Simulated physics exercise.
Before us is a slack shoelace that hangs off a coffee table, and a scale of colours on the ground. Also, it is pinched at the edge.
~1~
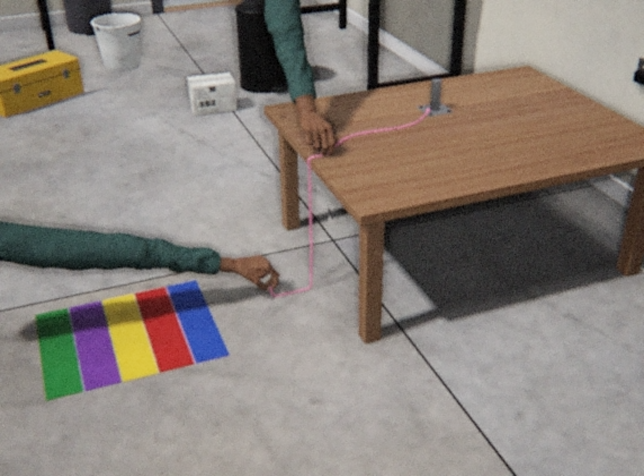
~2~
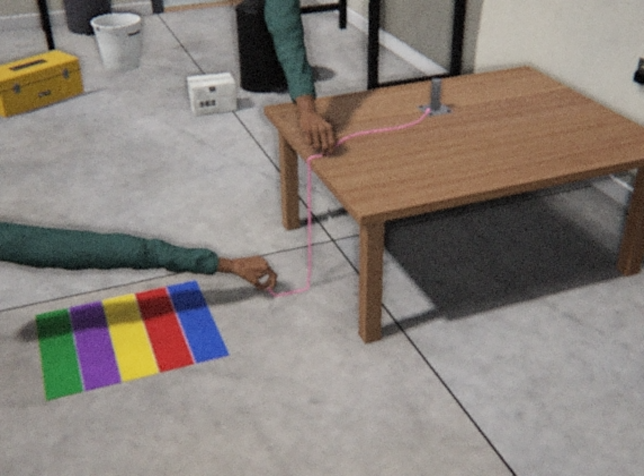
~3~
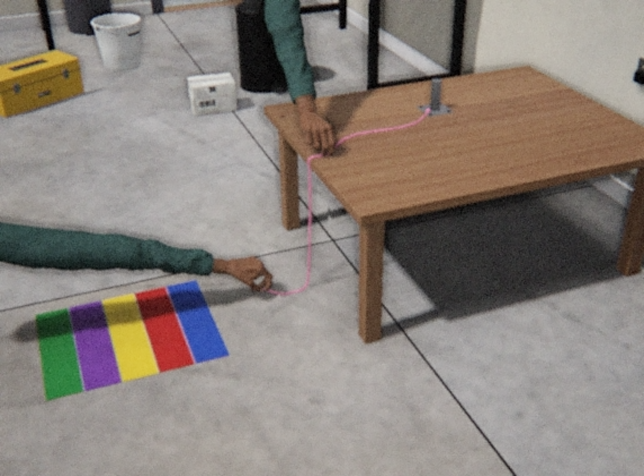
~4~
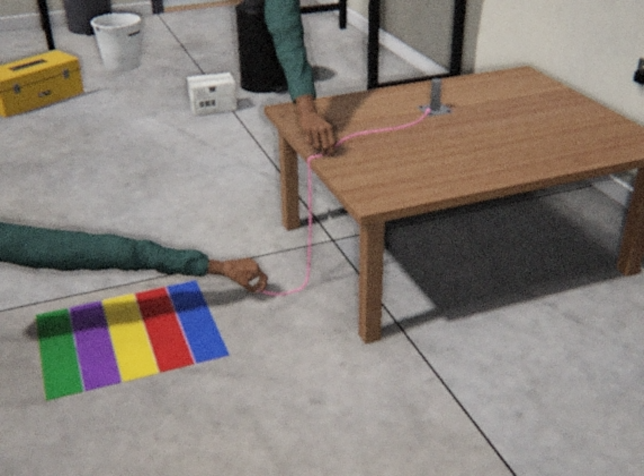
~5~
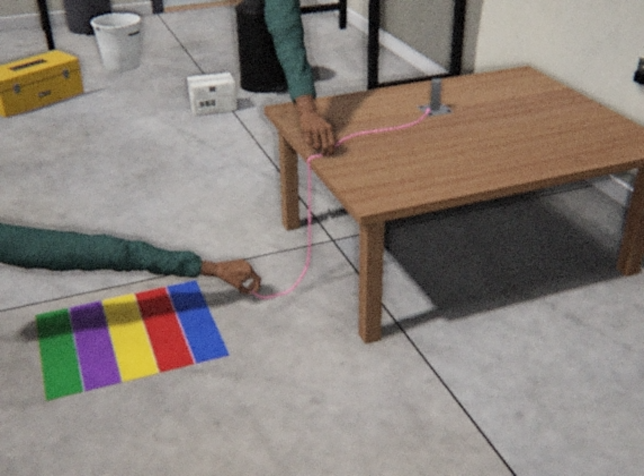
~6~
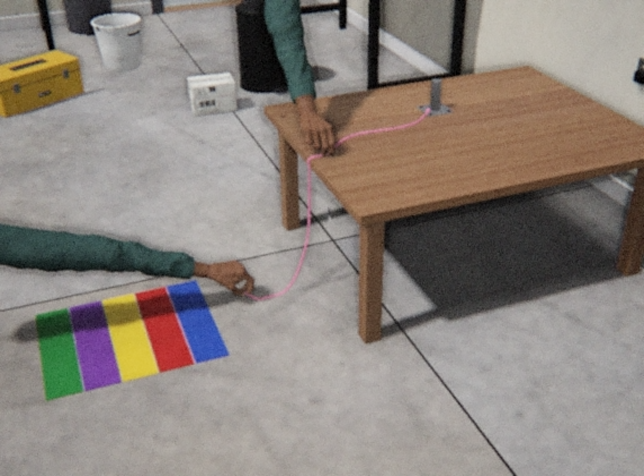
A hand on the left slowly draws the pink cord's lower end left toward the coloured stripes.
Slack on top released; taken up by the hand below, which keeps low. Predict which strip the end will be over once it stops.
I would say the red strip.
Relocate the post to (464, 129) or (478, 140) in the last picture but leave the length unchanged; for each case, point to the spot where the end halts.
Around (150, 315) and (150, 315), in that order.
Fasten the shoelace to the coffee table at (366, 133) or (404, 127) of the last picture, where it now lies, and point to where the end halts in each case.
The spots come out as (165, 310) and (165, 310), in that order.
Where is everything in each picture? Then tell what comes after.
In the first picture, end (271, 287); blue (207, 344); red (172, 353); yellow (136, 361); purple (100, 370); green (62, 379).
In the second picture, end (268, 288); shoelace through (421, 120) (376, 131) (335, 147) (309, 180) (310, 236) (308, 284).
In the third picture, end (264, 289).
In the fourth picture, end (259, 290); shoelace through (421, 120) (376, 131) (335, 147) (310, 180) (310, 236) (305, 285).
In the fifth picture, end (253, 291).
In the sixth picture, end (246, 293); shoelace through (421, 120) (376, 131) (335, 147) (309, 180) (308, 237) (290, 286).
Soon after, end near (205, 302); over blue.
Then, end near (174, 309); over red.
At full stretch, end near (156, 313); over red. The red one.
